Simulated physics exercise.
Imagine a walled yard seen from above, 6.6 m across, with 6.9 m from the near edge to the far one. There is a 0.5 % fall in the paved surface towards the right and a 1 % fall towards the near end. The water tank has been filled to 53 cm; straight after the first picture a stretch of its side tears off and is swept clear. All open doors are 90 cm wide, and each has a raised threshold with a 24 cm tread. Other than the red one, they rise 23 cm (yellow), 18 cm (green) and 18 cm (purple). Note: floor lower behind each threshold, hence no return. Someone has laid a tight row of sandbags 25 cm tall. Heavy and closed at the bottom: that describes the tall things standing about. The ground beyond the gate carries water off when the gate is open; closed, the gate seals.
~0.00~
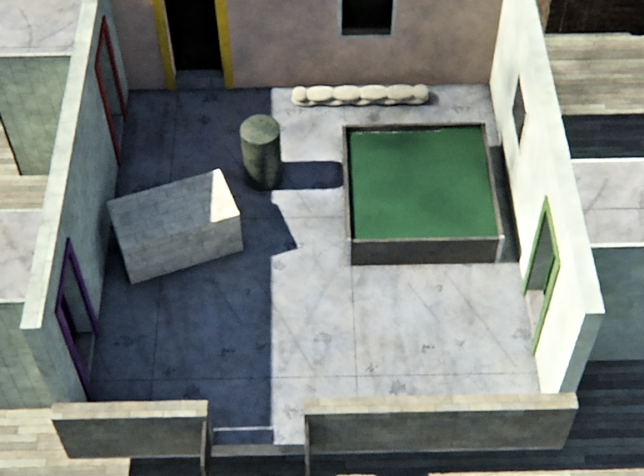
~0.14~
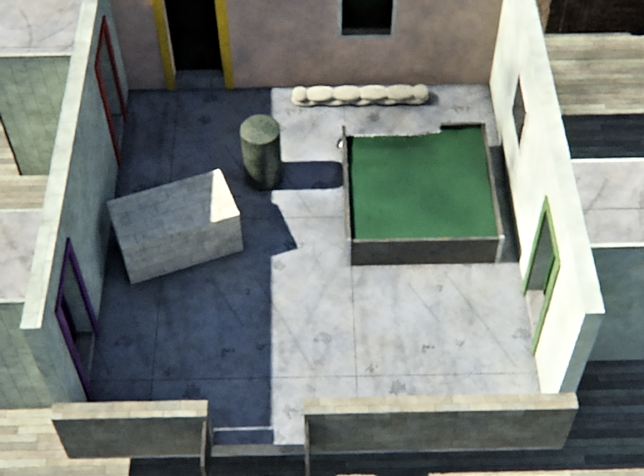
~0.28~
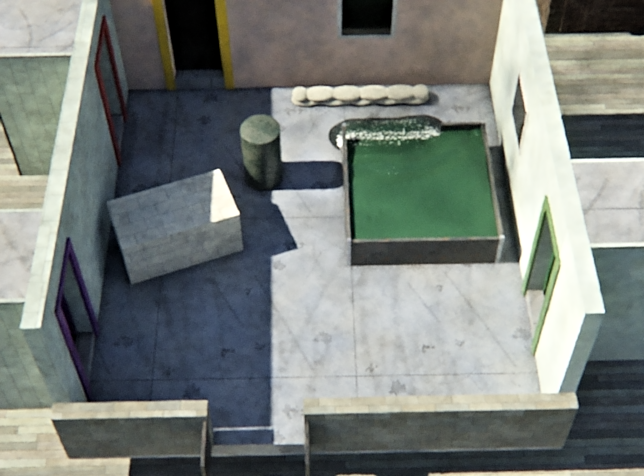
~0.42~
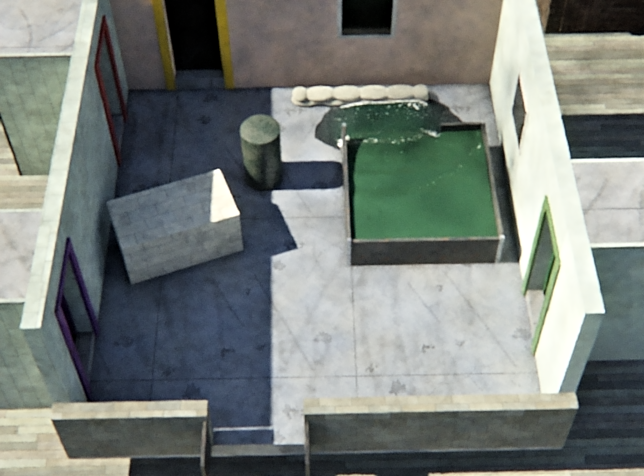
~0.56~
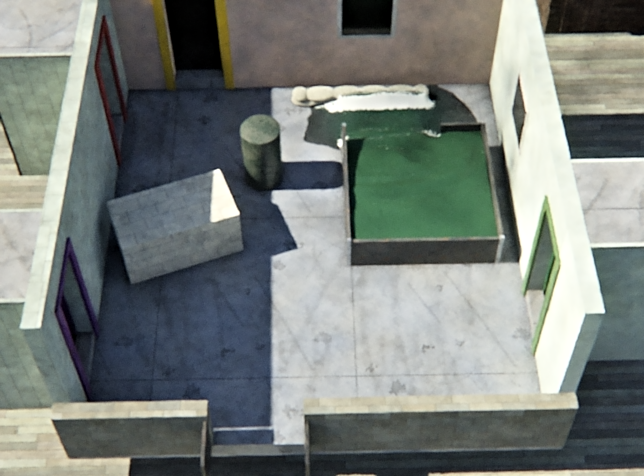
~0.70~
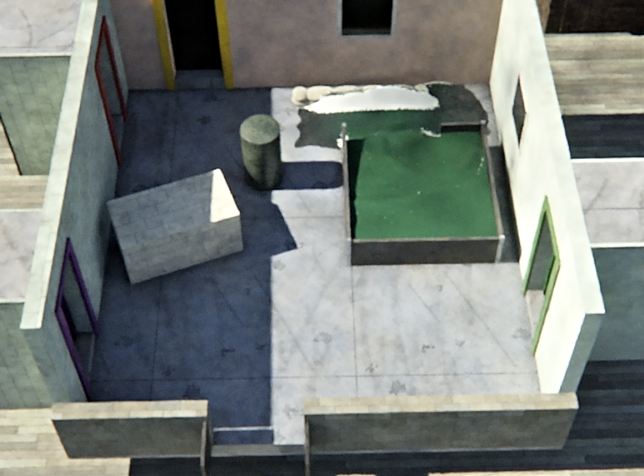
Green water poured out over the far side of a square tank in a walled yard, then spread across the pale paving to the lumpy white row by the back wall.
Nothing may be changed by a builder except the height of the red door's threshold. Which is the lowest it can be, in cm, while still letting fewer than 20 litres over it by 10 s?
No lower than about 14 cm.
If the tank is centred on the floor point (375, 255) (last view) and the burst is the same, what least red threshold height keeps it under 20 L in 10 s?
New minimum height: Approx. 16 cm.
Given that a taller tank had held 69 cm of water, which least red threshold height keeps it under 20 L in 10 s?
Then a height close to 20 cm.
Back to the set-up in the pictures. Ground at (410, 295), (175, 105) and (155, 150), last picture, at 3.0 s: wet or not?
So the three spots come out spared, swamped, swamped, in that order.
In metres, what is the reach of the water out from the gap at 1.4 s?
Roughly 2.8 metres.
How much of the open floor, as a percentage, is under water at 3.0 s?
About 40 per cent.
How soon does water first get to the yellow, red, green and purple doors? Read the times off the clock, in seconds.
Arrives: Yellow 2.0 s / red 2.4 s / green 3.2 s / purple 4.5 s.
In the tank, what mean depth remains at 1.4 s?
About 39 centimetres on average.
After 1.4 s water covers 15 % of the floor, deepest (42 cm) near (388, 108); it has not reached the red door.
After 3.0 s water covers 40 % of the floor, deepest (34 cm) near (488, 106); 15 cm at the red door, 0 litres in over its 20 cm threshold.
After 10.0 s water covers 85 % of the floor, deepest (14 cm) near (178, 213); 11 cm at the red door, 0 litres in over its 20 cm threshold.
At the red door as built, the water arrived by 2.5 s and peaked near 19 cm at 4.2 s.
Run again over the same 10 s with other heights there, 67 litres in over 11 cm, 10 litres over 15 cm. The limit of 20 litres is kept from about 14 cm up.
